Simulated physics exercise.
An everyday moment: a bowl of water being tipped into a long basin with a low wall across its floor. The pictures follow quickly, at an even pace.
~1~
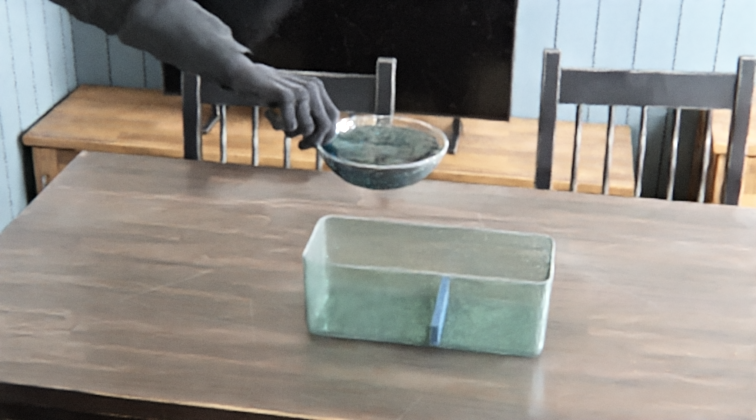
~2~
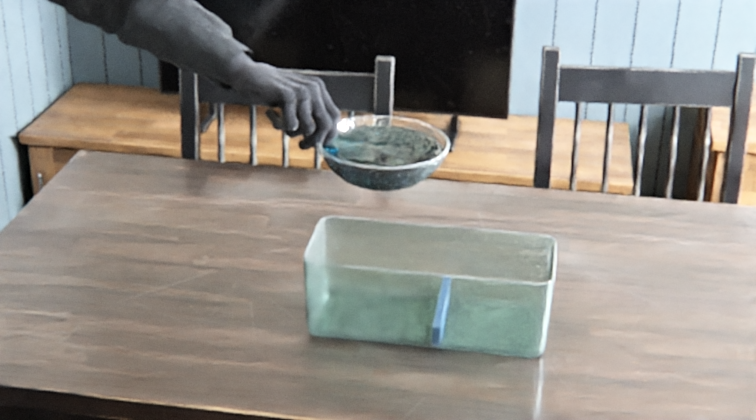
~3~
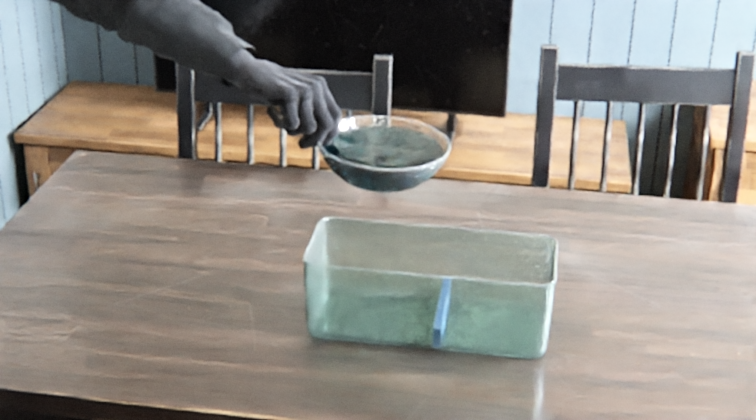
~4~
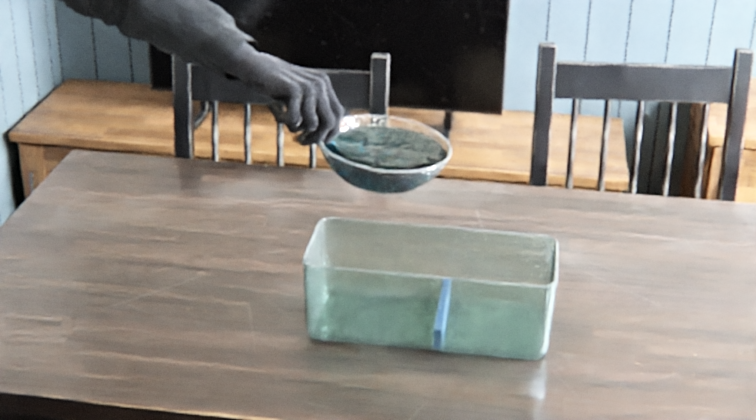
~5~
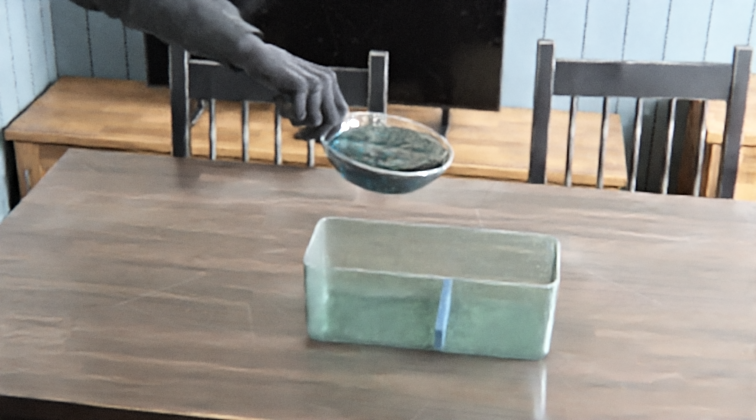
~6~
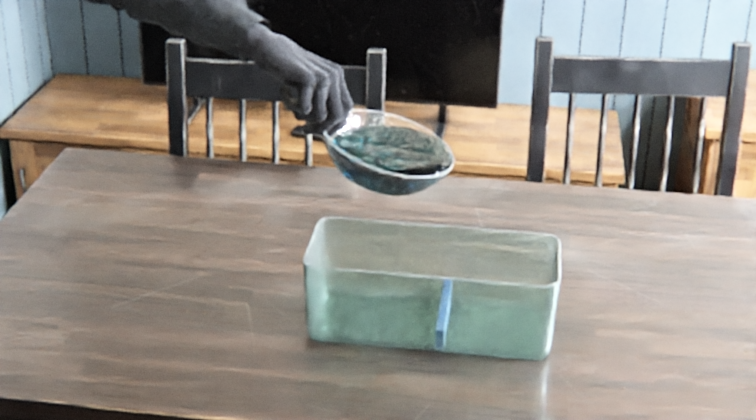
At a wooden dining table with chairs behind it, a dark-gloved hand holds a glass bowl of water above a long greenish basin with a low blue wall inside. The bowl stays nearly level at first, then the hand slowly tilts it, its right edge dipping slightly.
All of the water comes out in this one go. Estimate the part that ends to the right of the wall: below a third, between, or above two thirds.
In the end over two thirds is right of the wall.
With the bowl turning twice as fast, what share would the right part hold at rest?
Near 60 %.
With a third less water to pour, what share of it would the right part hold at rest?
Close to 80 per cent.
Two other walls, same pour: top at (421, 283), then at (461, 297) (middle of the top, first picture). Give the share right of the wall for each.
The first gives 95 %, the second 70 %.
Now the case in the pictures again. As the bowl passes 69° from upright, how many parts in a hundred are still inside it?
Near 15 %.
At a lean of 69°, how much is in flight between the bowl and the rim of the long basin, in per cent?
Some 30 per cent.
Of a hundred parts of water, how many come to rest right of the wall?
Close to 75 per cent.
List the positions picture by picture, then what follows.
Tilt 0°; pouring edge (447, 147); surface from (323, 141) to (443, 150); the long basin's rim runs from (312, 238) to (552, 261); the wall's top is at (441, 302), in the first frame.
Tilt 1°; pouring edge (448, 148); surface from (324, 140) to (445, 151), in the second frame.
Tilt 2°; pouring edge (449, 151); surface from (324, 141) to (446, 153), in the third frame.
Tilt 5°; pouring edge (450, 154); surface from (325, 140) to (446, 155), in the fourth frame.
Tilt 10°; pouring edge (452, 158); surface from (328, 139) to (450, 155), in the fifth frame.
Tilt 15°; pouring edge (453, 164); surface from (332, 140) to (453, 159); 1 per cent is over the edge, in the sixth frame.
A moment on, the bowl is tipped part way and 15 per cent is still to pour, 1 is left of the wall and 52 right of it.
Next, the bowl is tipped right over and 0 per cent is still to pour, 17 is left of the wall and 81 right of it.
Then the bowl is tipped right over and 0 per cent is still to pour, 20 is left of the wall and 79 right of it.
Later the bowl is tipped right over and 0 per cent is still to pour, 21 is left of the wall and 77 right of it.
Finally, 22 per cent lies left of the wall, 76 right of it and 2 outside.
